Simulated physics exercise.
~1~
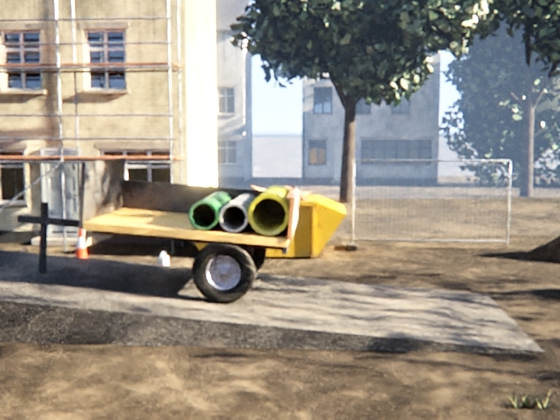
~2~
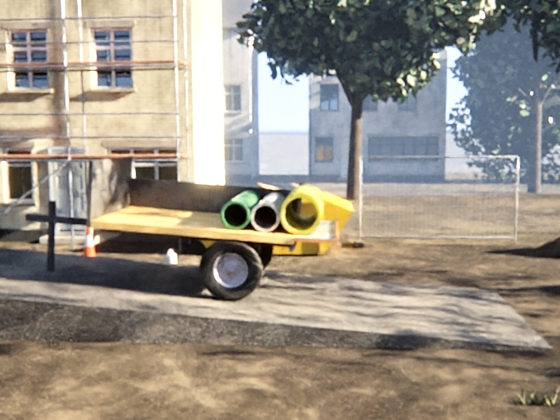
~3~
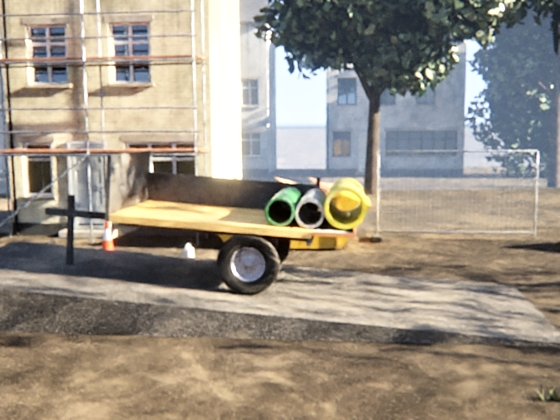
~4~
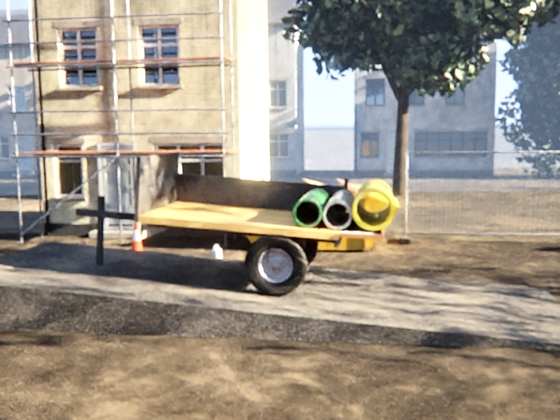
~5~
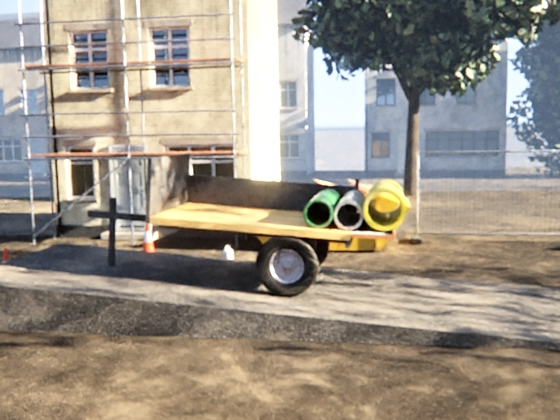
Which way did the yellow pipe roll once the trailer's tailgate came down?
The yellow pipe rolled to the right, onto the lowered tailgate.
